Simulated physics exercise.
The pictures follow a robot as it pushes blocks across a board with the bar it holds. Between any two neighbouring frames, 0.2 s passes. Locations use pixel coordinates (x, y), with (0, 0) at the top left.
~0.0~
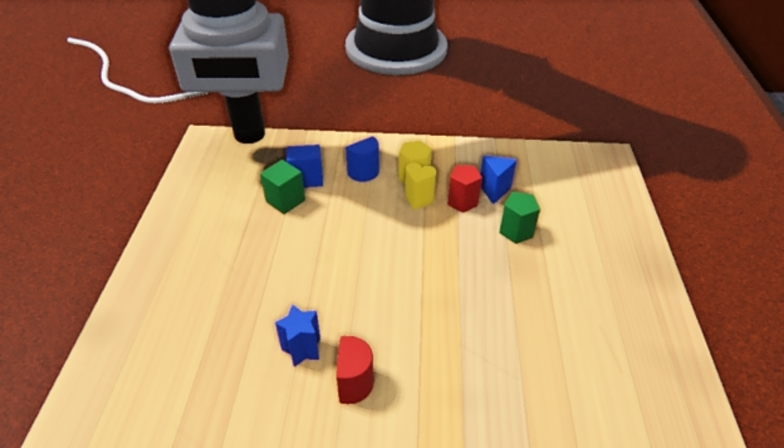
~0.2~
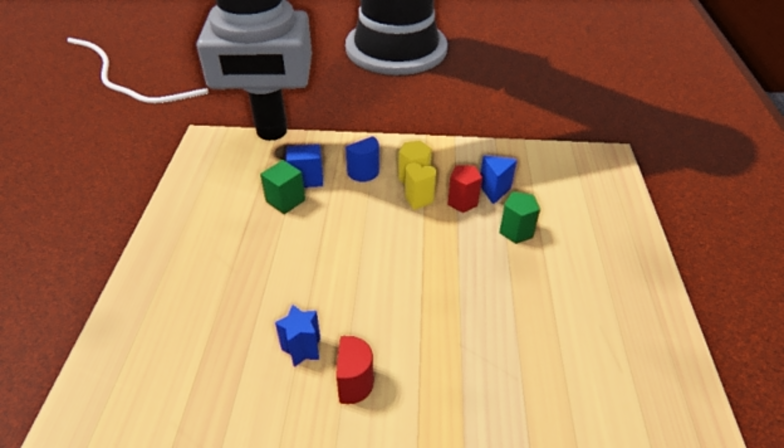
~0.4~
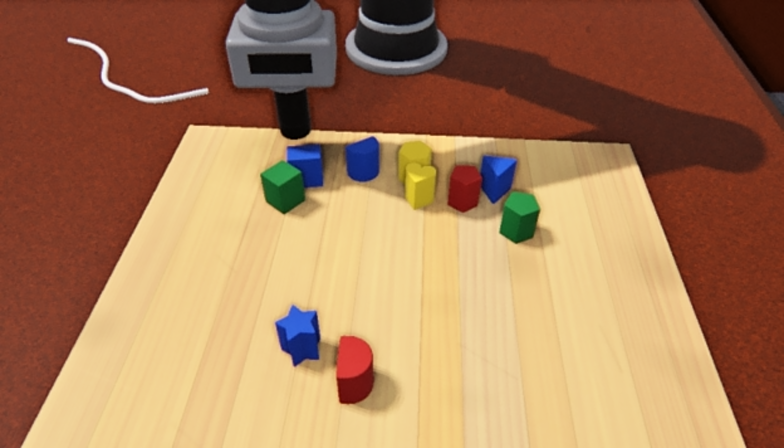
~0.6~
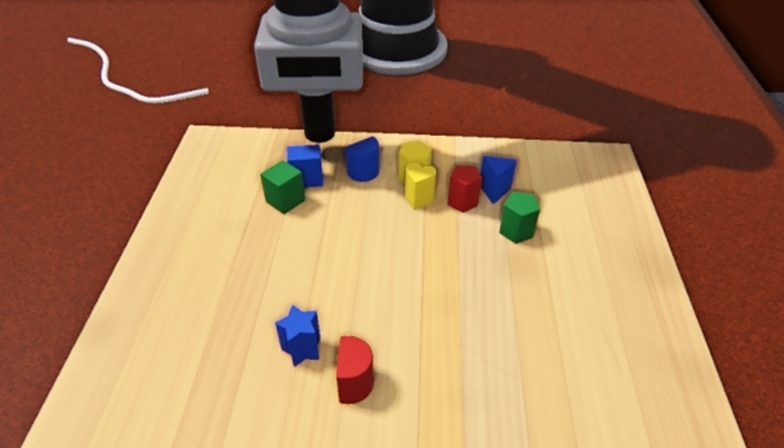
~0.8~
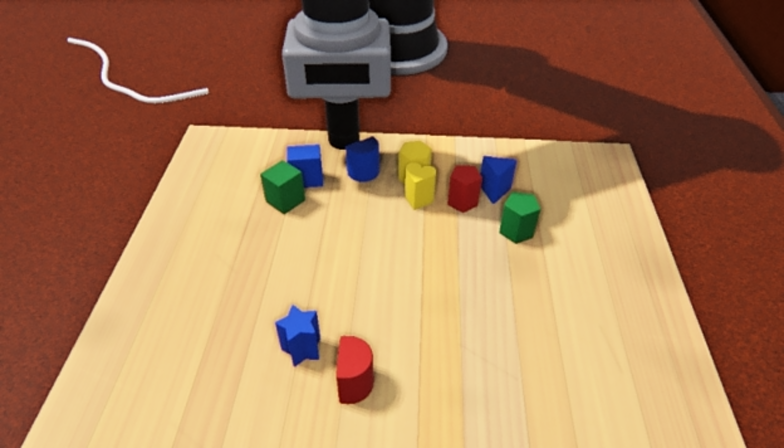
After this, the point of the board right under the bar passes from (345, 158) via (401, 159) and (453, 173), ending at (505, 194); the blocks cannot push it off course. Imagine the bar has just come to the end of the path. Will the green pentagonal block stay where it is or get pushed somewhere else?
That block will keep its spot.
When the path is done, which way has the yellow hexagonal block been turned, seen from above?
The yellow hexagonal block rotates clockwise.
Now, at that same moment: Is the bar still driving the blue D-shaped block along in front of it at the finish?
In short: No.
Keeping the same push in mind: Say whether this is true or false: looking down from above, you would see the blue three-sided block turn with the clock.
This is true.
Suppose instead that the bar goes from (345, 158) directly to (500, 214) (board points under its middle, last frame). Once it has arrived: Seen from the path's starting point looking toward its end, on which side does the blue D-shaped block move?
That's a shift to the right.
On the path given first. One third of the way, bar at (402, 142); blue D-shaped block at (370, 145), turned 35° clockwise.
Two thirds of the way, bar at (455, 157); blue D-shaped block at (370, 145), turned 35° clockwise; yellow hexagonal block at (426, 156), turned 40° clockwise.
At the end, bar at (508, 178); blue D-shaped block at (370, 145), turned 35° clockwise; yellow hexagonal block at (426, 156), turned 40° clockwise; blue three-sided block at (538, 182), turned 30° clockwise; green pentagonal block still.
